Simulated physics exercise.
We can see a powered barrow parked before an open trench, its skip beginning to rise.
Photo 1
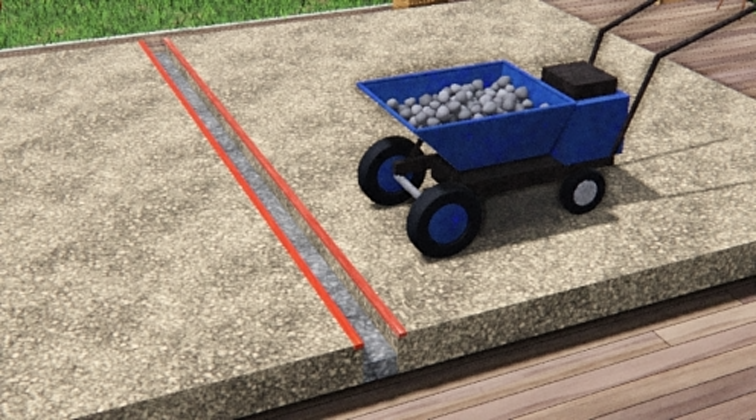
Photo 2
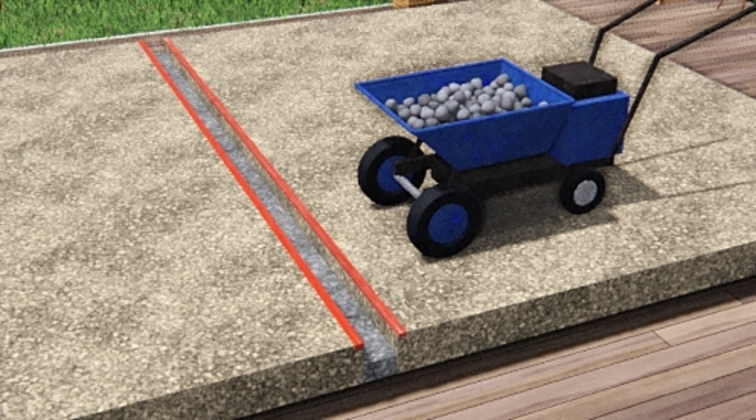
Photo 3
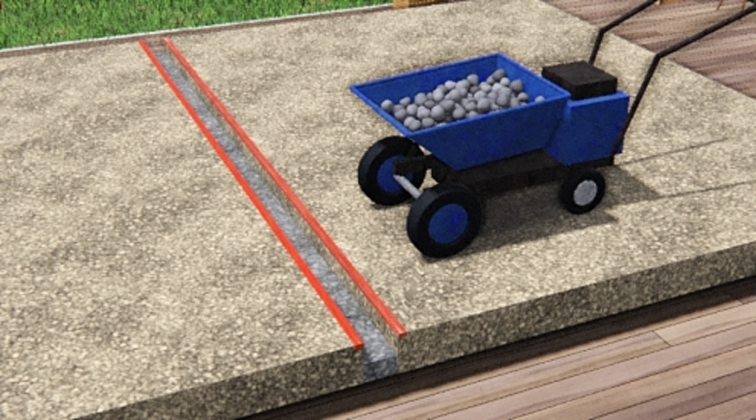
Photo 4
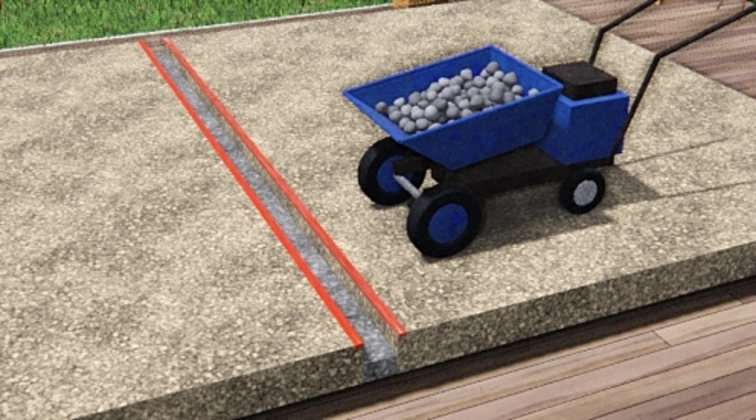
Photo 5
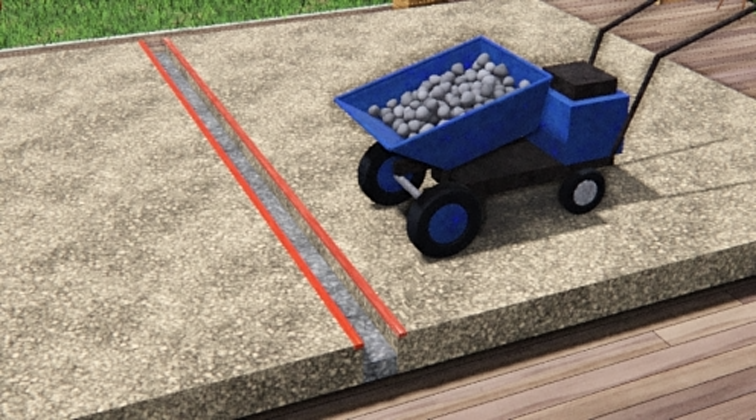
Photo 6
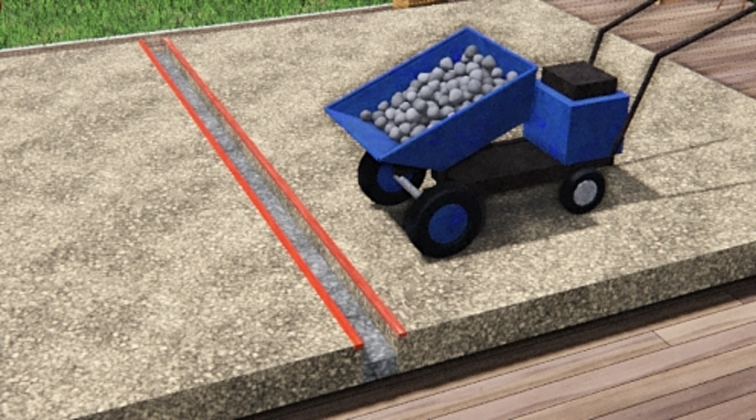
A blue powered barrow loaded with round grey cobbles stood still near a narrow, red-edged trench, and its skip gradually tilted forward to the left, the back rising while the front lip dipped.
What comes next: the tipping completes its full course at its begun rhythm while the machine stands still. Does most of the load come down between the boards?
No.
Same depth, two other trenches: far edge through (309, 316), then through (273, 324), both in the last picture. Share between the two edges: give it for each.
Roughly 70 % and 100 %.
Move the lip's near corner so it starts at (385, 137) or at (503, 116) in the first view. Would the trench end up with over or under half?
Respectively: A smaller portion, a smaller portion.
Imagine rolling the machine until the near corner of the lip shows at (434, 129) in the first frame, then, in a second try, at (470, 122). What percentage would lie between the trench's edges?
Some 50 in a hundred, then some 40 in a hundred.
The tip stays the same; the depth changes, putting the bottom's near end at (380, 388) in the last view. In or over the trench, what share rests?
The share would be around 40 per cent.
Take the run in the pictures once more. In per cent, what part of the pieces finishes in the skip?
Around 0 in a hundred.
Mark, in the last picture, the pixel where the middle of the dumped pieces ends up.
Close to (279, 251) in the last view.
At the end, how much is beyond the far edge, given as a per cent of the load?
My estimate is close to 65 in a hundred.
Soon, skip tipped steeply; all in the skip.
A while on, skip tipped right over; about half in the skip; a small part in or heaped over the trench; about a third beyond it; a stray few falling.
Towards the end, skip tipped right over; a small part in the skip; about a third in or heaped over the trench; about two thirds beyond it.
Finally, skip tipped right over; a stray few in the skip; about a third in or heaped over the trench; about two thirds beyond it.
